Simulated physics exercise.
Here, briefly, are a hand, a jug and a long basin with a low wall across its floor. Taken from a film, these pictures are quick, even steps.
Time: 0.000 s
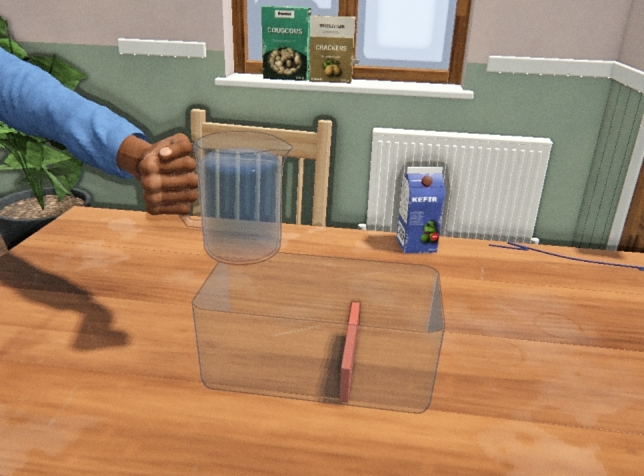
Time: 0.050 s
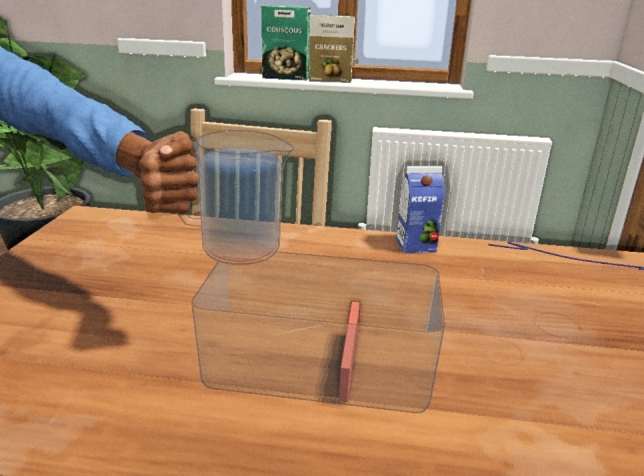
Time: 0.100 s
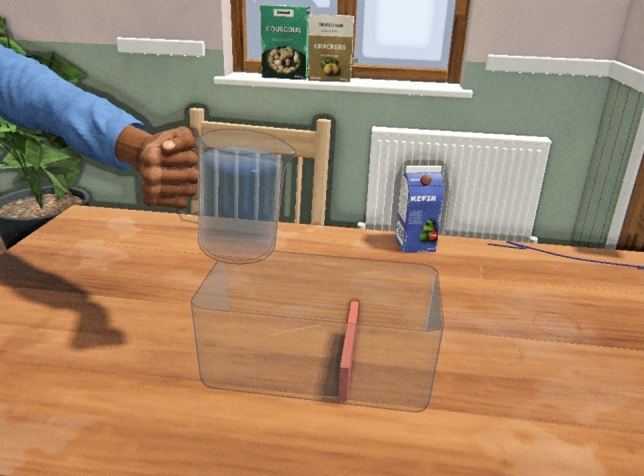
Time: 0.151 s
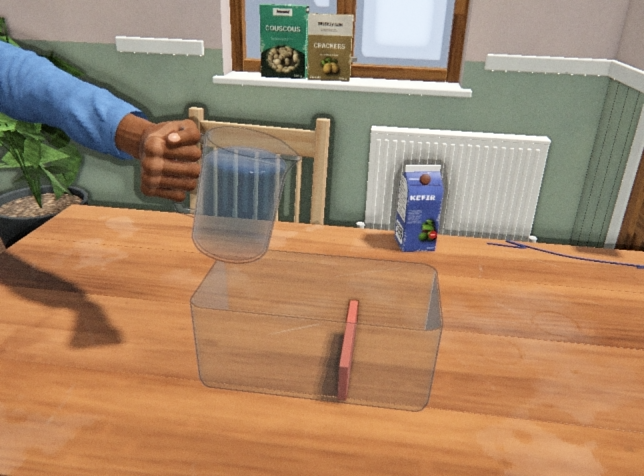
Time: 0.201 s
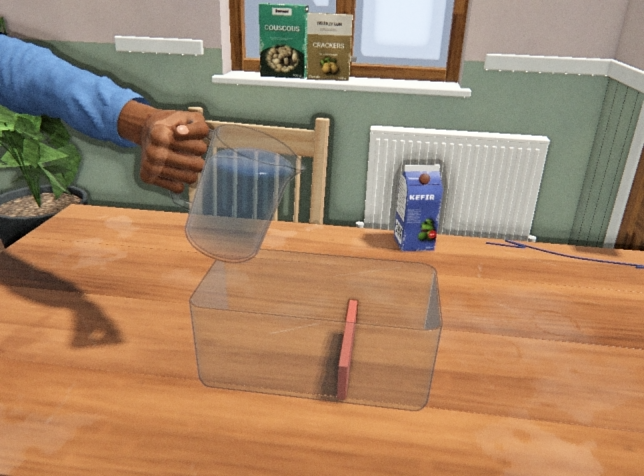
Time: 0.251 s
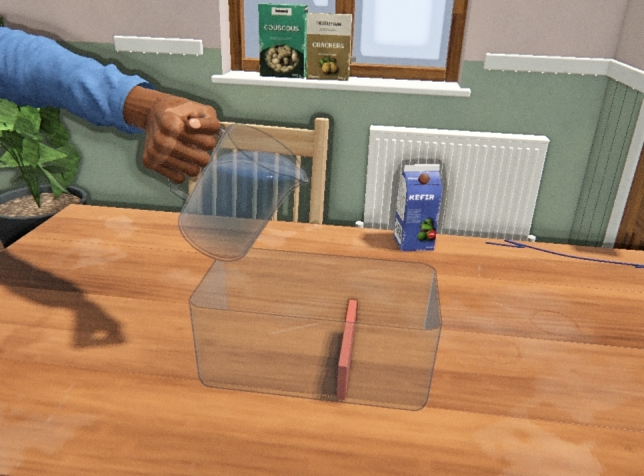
Hand in a blue sleeve tilting a clear jug of water rightward above a transparent basin with a low red wall inside.
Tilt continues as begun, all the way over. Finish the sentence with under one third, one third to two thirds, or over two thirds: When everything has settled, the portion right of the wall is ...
When everything has settled, the portion right of the wall is one third to two thirds.
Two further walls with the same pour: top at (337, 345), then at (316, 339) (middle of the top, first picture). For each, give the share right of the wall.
Well, it's close to 80 per cent for the first one, then 95 per cent for the other.
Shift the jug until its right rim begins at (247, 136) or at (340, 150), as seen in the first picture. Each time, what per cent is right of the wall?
About 5 per cent, then about 70 per cent.
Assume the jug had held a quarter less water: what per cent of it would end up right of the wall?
Near 35 in a hundred.
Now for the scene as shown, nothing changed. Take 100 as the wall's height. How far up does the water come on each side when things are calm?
Left: 30 %. Right: 50 %.
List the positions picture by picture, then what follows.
In the first picture, it leans 0°; its right rim is at (292, 147); the water meets the walls at (203, 155) and (281, 160); the long basin's rim runs from (210, 276) to (441, 298); the wall's top is at (351, 333).
In the second picture, it leans 1°; its right rim is at (293, 148); the water meets the walls at (204, 154) and (281, 162).
In the third picture, it leans 5°; its right rim is at (296, 151); the water meets the walls at (205, 152) and (283, 162).
In the fourth picture, it leans 12°; its right rim is at (301, 158); the water meets the walls at (207, 159) and (289, 164).
In the fifth picture, it leans 21°; its right rim is at (306, 168); the water meets the walls at (205, 174) and (295, 167).
In the sixth picture, it leans 31°; its right rim is at (310, 180); the water meets the walls at (201, 181) and (306, 172).
By 0.53 s the tilt is 89° and 71 per cent is still to pour, 2 is left of the wall and 9 right of it.
By 0.73 s the tilt is 100° and 31 per cent is still to pour, 24 is left of the wall and 30 right of it.
By 0.94 s the tilt is 100° and 9 per cent is still to pour, 35 is left of the wall and 51 right of it.
By 1.17 s the tilt is 100° and 2 per cent is still to pour, 44 is left of the wall and 52 right of it.
At rest 47 per cent lies left of the wall, 52 right of it and 1 outside.
